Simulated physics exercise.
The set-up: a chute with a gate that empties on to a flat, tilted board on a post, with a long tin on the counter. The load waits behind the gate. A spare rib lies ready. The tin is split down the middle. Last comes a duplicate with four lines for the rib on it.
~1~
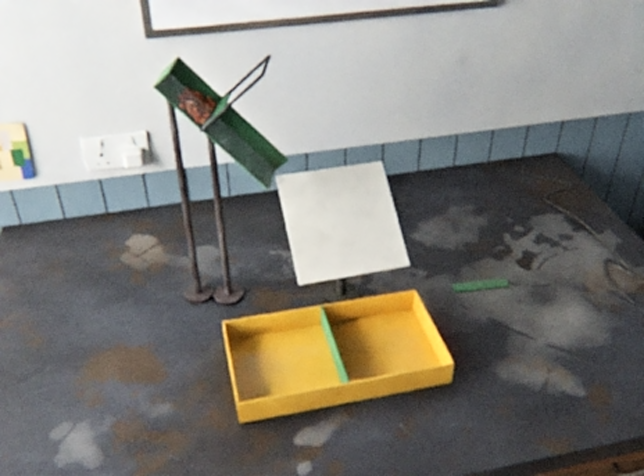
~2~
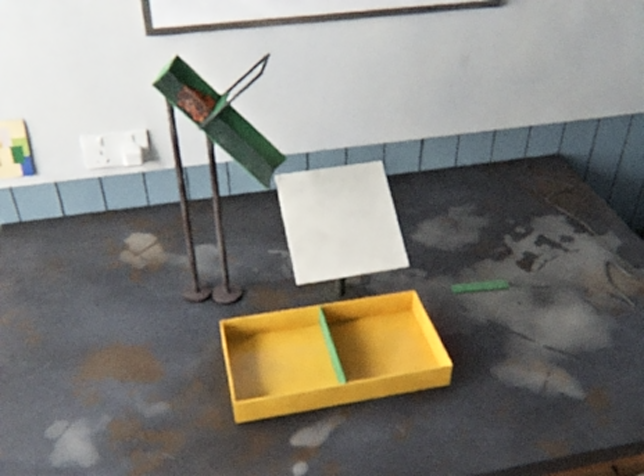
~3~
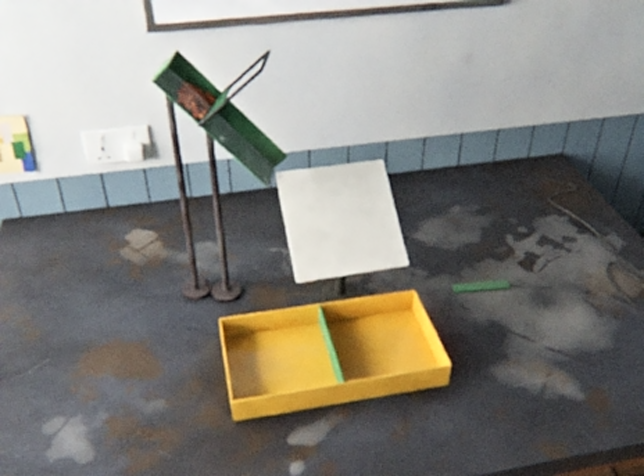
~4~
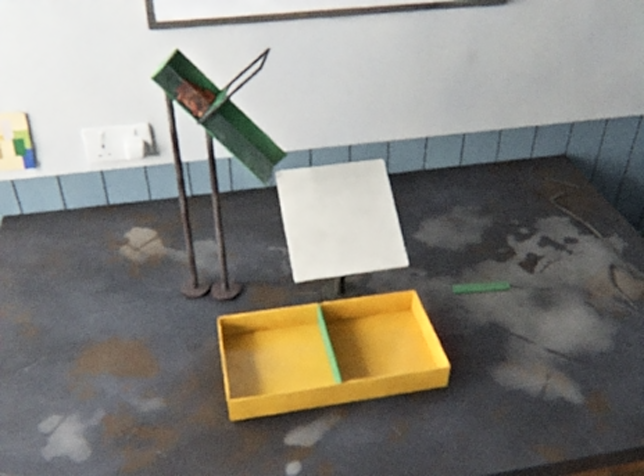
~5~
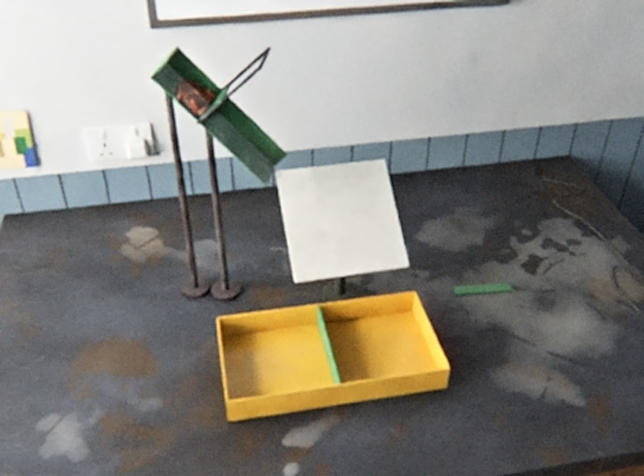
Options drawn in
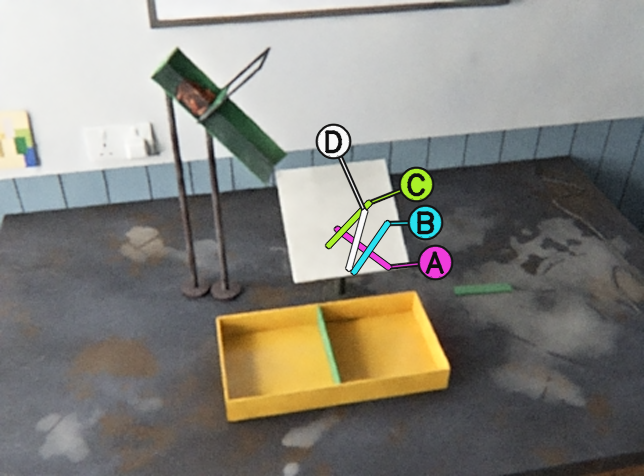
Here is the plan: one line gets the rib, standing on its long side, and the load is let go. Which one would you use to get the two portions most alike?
I would pick line C.
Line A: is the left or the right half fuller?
The right half.
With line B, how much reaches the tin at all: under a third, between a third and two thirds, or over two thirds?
Over two thirds.
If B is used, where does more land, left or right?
The right half.
On the marked copy, line A from (337, 229) to (388, 267); line B from (387, 223) to (354, 272); line C from (369, 203) to (328, 245); line D from (364, 211) to (348, 268).
With A, of what is caught, about a tenth in the left half, the larger part in the right.
With B, of what is caught, about a tenth in the left half, almost all in the right.
With C, of what is caught, roughly half in the left half, roughly half in the right.
With D, of what is caught, roughly a quarter in the left half, the larger part in the right.
